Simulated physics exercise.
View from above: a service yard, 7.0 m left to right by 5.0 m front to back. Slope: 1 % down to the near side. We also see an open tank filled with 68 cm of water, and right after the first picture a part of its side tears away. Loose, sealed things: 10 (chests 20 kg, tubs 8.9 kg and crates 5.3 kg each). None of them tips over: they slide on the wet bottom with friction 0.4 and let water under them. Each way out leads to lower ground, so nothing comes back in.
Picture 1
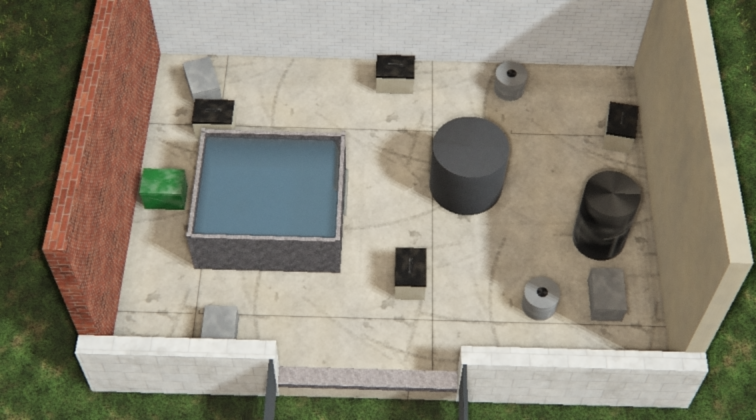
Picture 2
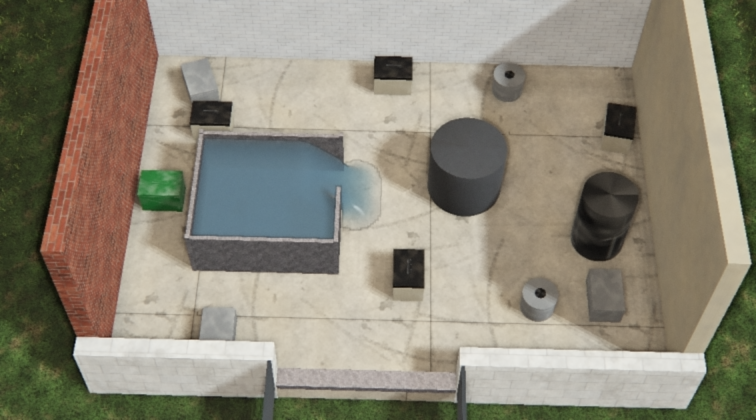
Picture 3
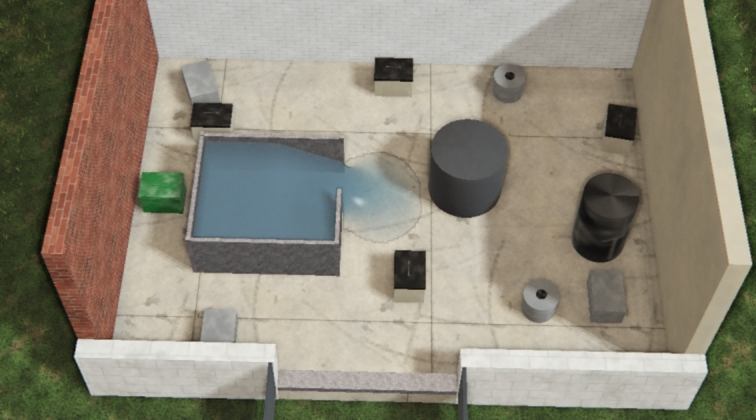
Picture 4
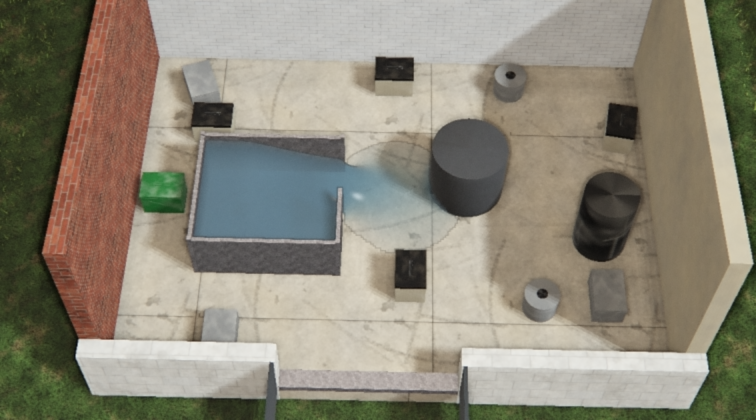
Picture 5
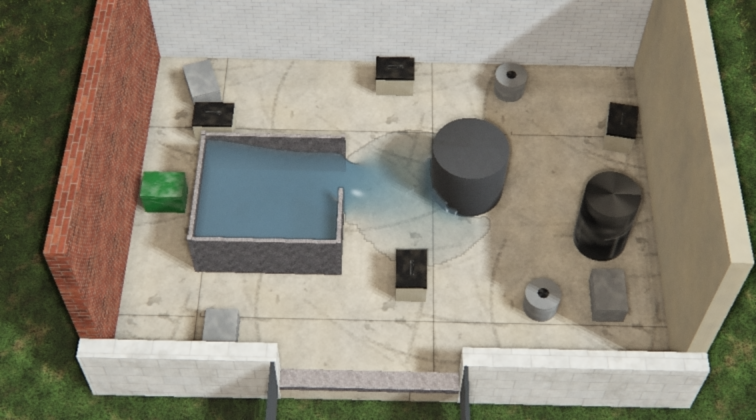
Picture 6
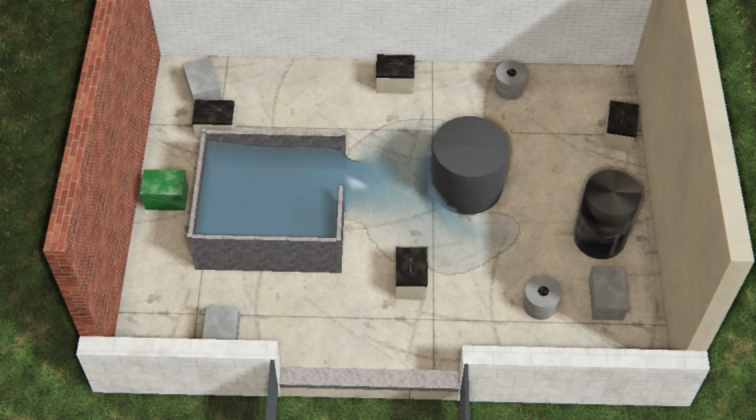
A water tank in a walled yard breaking open on its right side, water spreading across the floor and around a dark cylinder.
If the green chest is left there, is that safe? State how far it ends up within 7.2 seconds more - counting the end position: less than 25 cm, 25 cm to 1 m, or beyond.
Movement: Slight.
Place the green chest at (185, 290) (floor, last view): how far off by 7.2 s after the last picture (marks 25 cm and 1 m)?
Put there, it remains roughly in place.
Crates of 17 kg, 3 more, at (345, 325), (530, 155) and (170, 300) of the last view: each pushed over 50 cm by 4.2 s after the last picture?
Going one by one: Not far enough, not far enough, not far enough.
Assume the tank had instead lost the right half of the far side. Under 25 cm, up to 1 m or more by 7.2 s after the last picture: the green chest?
In that case the green chest ends far away.
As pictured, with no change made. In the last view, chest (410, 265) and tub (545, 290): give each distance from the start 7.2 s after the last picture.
Lab note - net shifts in order: 40 cm; 120 cm.
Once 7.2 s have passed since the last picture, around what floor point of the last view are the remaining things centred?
Around (343, 216).
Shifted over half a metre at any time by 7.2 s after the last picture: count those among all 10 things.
That makes 5.
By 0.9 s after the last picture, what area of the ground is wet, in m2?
About 14 m2.
Then, 0.9 s after the last picture the green chest is near (163, 182), 0.0 m from its start, aground; 0 of 10 are out; 0 afloat.
Then, 2.8 s after the last picture the green chest is near (163, 182), 0.0 m from its start, aground; 0 of 10 are out; 3 afloat.
Then, 4.8 s after the last picture the green chest is near (163, 182), 0.0 m from its start, aground; 0 of 10 are out; 3 afloat.
Then, 7.2 s after the last picture the green chest is near (163, 182), 0.0 m from its start, aground; 0 of 10 are out; 3 afloat.
